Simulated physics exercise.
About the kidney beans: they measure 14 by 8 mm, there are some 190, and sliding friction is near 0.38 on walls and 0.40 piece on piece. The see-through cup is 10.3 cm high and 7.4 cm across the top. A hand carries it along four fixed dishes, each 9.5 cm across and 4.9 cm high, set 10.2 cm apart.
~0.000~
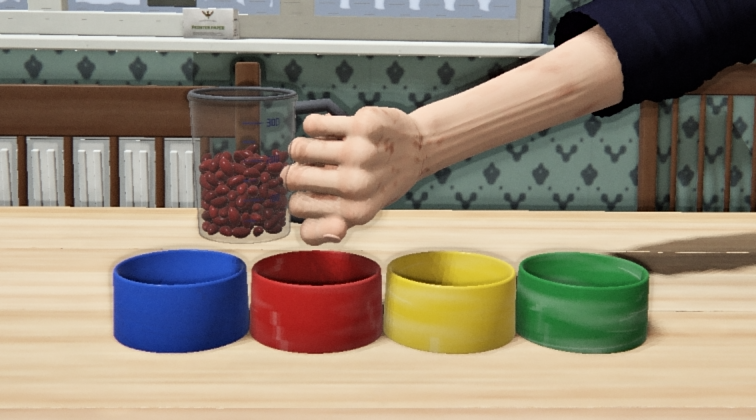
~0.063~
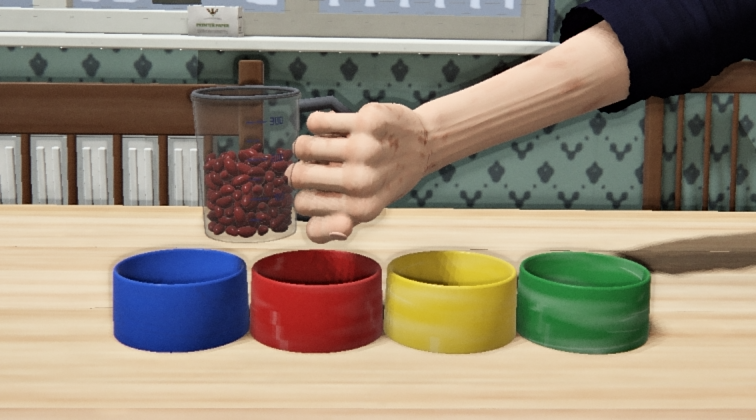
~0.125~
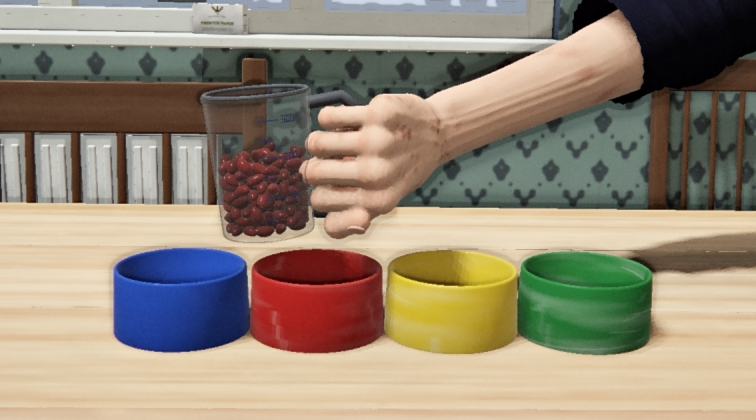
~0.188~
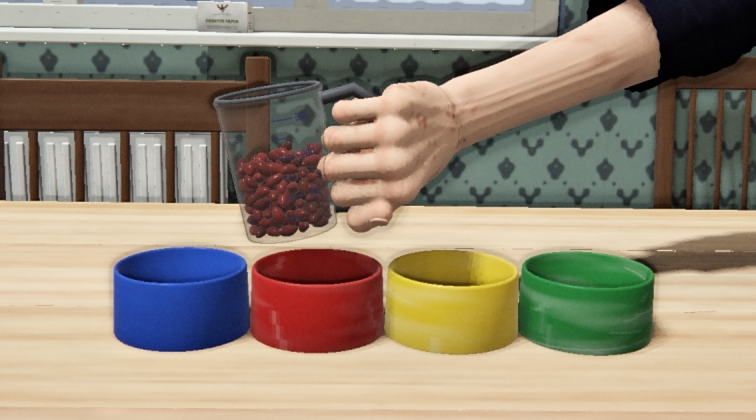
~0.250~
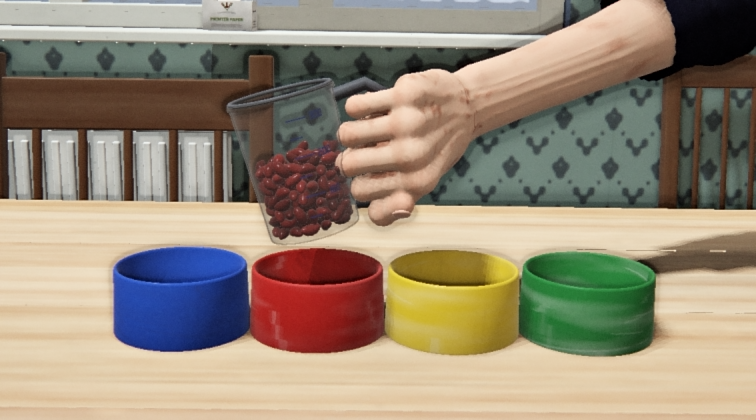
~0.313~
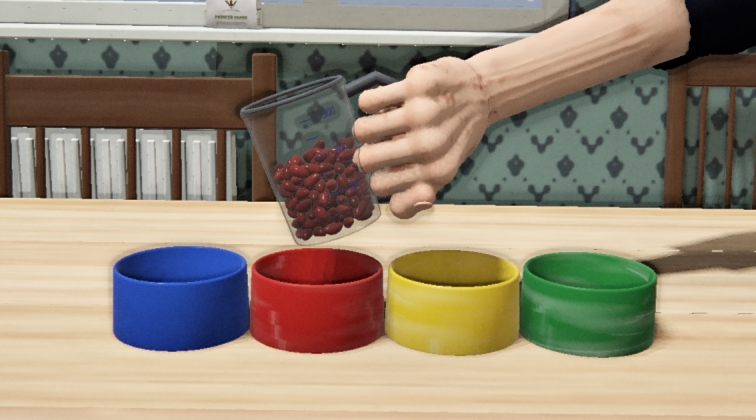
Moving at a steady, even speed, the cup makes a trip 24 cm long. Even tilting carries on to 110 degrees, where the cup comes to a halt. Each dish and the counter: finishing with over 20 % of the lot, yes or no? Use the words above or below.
Red dish - below; blue dish - below; green dish - below; yellow dish - above; counter - below.
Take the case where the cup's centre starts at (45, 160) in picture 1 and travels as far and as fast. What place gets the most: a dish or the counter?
I'd say red collects the most.
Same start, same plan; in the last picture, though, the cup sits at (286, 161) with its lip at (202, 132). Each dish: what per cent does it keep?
Final shares - red 80 %, blue 0 %, green 0 %, yellow 20 %.
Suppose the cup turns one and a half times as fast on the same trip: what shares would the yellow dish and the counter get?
In the yellow dish 100; on the counter 0.
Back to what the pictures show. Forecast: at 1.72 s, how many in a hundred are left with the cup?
About 65 per cent.
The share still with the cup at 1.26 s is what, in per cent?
It works out to about 100 per cent of the load.
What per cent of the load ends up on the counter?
The figure is about 0 percent.
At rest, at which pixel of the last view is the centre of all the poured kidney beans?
Roughly (463, 303).
After 0.88 s, tilt 62 degrees; cup holds 100 %.
After 1.26 s, tilt 91 degrees; cup holds 100 %.
Then, at 1.72 s, tilt 110 degrees; cup holds 65 %, yellow 35 %.
In the end, at 3.1 s, red 0 %, blue 0 %, green 0 %, yellow 100 %, counter 0 %.
